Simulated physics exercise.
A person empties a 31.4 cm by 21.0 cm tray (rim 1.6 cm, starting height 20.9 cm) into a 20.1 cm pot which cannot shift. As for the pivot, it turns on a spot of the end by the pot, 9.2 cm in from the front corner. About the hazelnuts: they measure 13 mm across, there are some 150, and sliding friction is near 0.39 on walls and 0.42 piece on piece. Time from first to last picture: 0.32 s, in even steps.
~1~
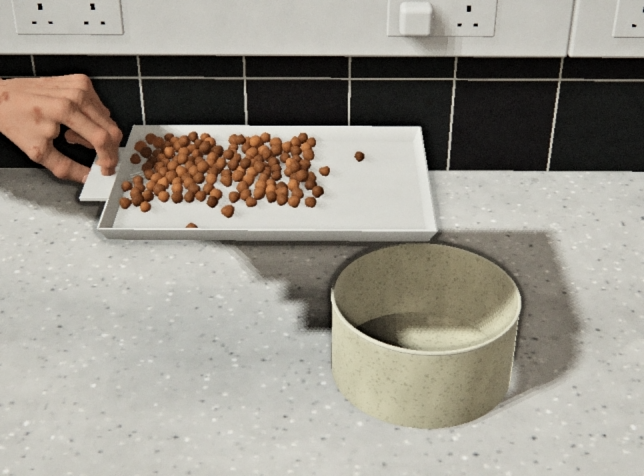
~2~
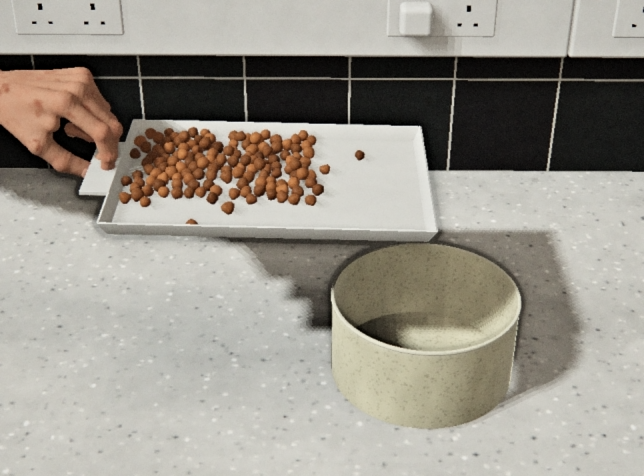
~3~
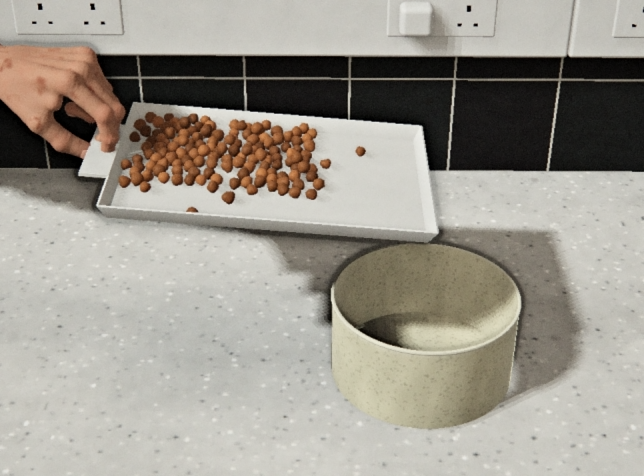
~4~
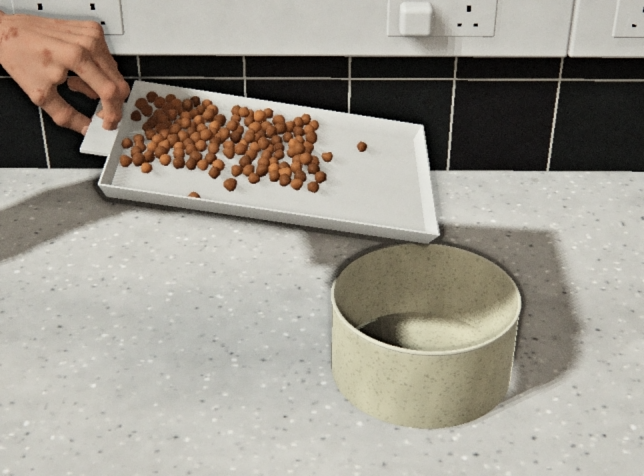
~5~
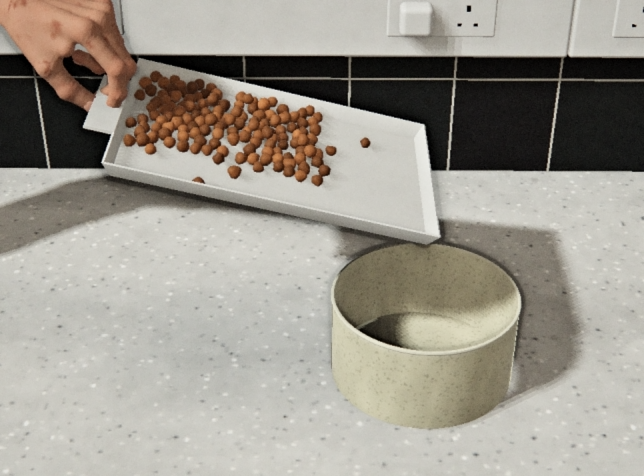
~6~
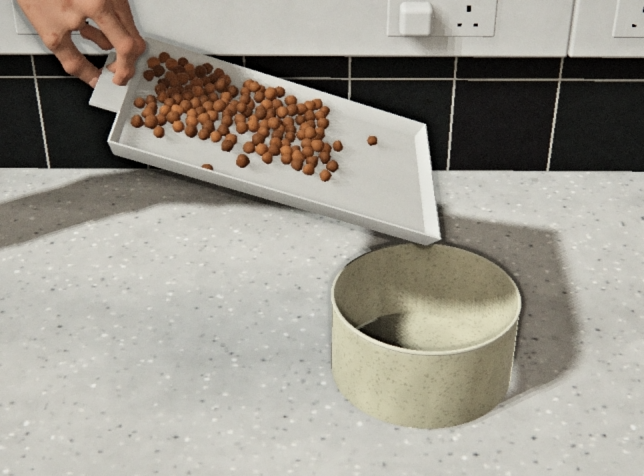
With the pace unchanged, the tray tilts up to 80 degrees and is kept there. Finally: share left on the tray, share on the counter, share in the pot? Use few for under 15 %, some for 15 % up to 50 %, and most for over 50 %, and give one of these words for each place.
Tray: Few, counter: Some, pot: Most.
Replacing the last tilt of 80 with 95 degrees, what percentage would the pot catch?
In that case some 60 per cent.
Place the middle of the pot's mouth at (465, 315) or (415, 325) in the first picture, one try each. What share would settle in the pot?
Roughly 75 and 45 percent.
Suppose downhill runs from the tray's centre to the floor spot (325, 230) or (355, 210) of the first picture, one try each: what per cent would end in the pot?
Near 70 and 70 per cent, in that order.
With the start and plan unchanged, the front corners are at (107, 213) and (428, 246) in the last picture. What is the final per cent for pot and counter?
Split: Pot = 60, counter = 40.
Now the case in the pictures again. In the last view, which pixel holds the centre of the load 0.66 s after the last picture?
I reckon close to (480, 327).
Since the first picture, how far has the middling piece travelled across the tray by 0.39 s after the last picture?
By then it sits near 19 cm from where it began.
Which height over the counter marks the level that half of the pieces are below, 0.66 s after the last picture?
About 6 cm.
Then, 0.39 s after the last picture, tilt 48 degrees; the tray holds 90 %, the pot 0 %.
Then, 0.66 s after the last picture, tilt 68 degrees; the tray holds 25 %, the pot 30 %.
Then, 1.03 s after the last picture, tilt 80 degrees; the tray holds 0 %, the pot 60 %.
In the end, tray 0 %, counter 40 %, pot 60 %.
